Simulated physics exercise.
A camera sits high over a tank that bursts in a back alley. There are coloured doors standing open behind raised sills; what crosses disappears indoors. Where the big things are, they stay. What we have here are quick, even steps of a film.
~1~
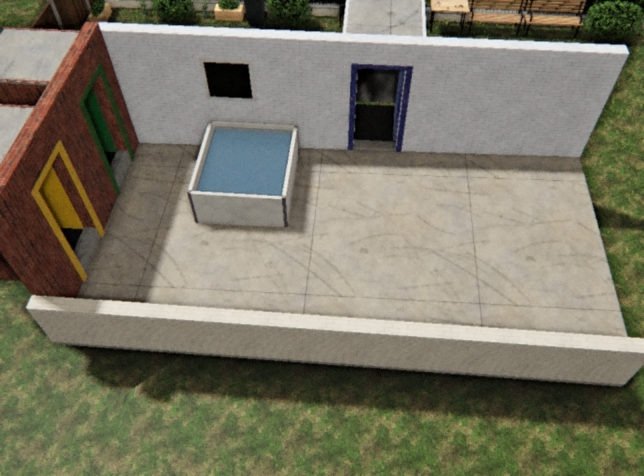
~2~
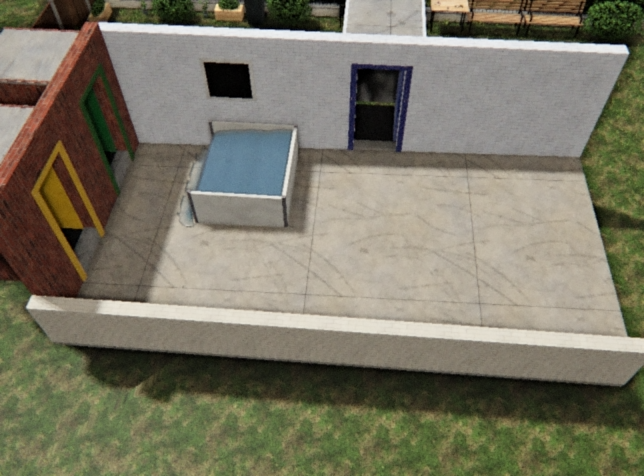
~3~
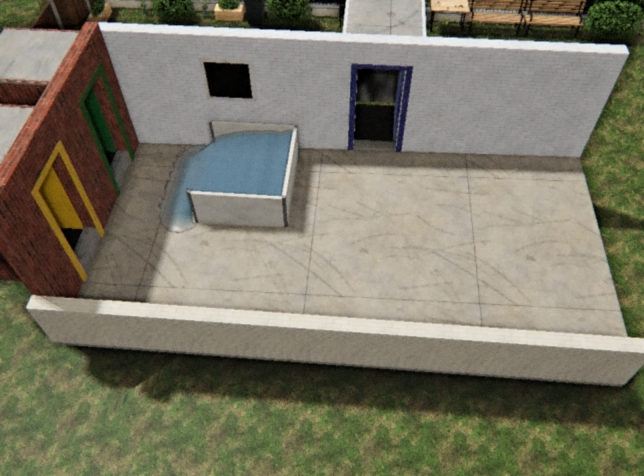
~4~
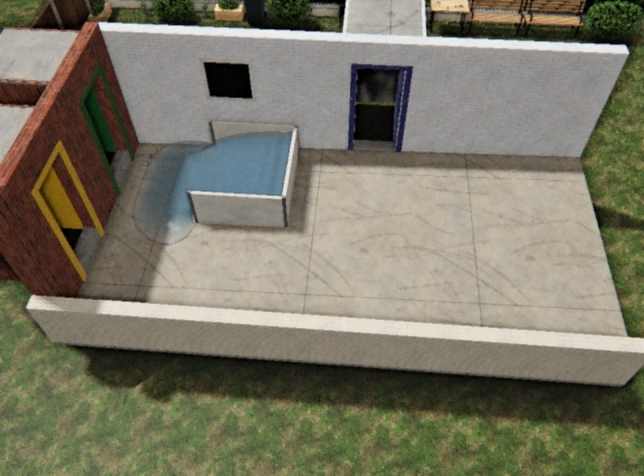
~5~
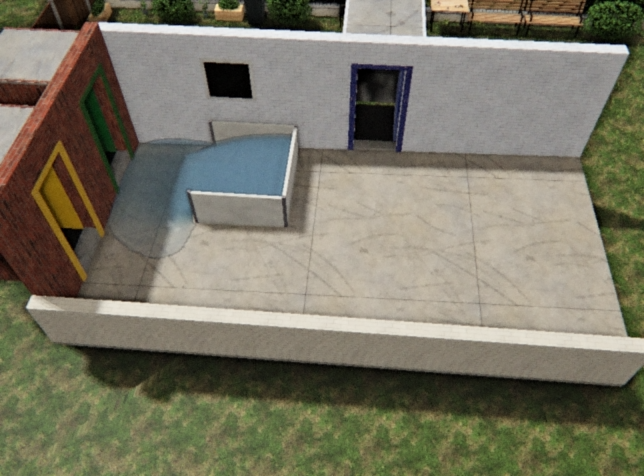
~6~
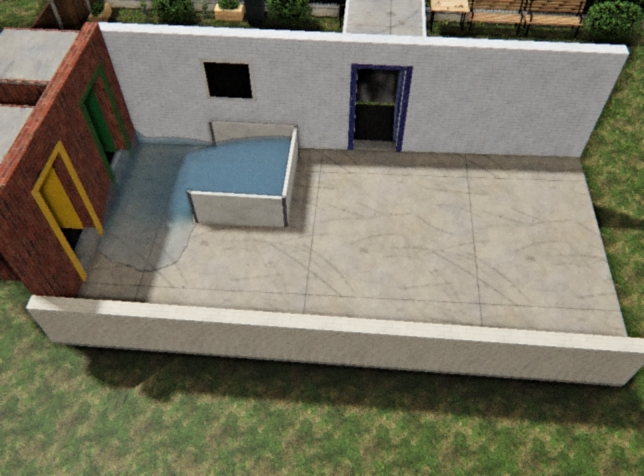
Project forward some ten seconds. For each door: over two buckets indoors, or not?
One by one: The green door will let through over two buckets, the blue door will let through no more than two buckets, the yellow door will let through no more than two buckets.
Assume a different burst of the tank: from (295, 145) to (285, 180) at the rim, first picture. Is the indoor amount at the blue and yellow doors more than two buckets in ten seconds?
One by one: Blue ends up above, yellow ends up below.
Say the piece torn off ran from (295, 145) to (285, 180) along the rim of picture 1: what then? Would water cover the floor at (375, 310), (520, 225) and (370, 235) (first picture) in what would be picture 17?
In the order given: Swamped, swamped and swamped.
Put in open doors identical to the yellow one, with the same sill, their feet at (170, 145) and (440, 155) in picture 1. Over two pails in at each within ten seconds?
The first door runs past the limit, while the second remains below the limit.
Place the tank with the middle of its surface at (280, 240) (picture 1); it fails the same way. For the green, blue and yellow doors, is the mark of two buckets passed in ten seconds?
Result per door: Green does not reach it; blue does not reach it; yellow gets past it.
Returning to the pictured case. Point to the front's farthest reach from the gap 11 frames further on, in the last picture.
The farthest wet spot is near (67, 323).
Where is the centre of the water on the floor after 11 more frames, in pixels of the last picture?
It is near (167, 202).
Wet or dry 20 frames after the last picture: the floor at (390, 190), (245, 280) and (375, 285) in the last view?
Point by point: Not yet wet, inundated, not yet wet.
A moment on, water covers 15 % of the floor; the green door far over two buckets in, the blue door not reached, the yellow door wet at the sill, nothing in.
Next, water covers 20 % of the floor; the green door far over two buckets in, the blue door not reached, the yellow door wet at the sill, nothing in.
Then, water covers 35 % of the floor; the green door far over two buckets in, the blue door wet at the sill, nothing in, the yellow door wet at the sill, nothing in.
Later, water covers 70 % of the floor; the green door far over two buckets in, the blue door wet at the sill, nothing in, the yellow door wet at the sill, nothing in.
In the end, water covers 90 % of the floor; the green door far over two buckets in, the blue door under two buckets in, the yellow door wet at the sill, nothing in.
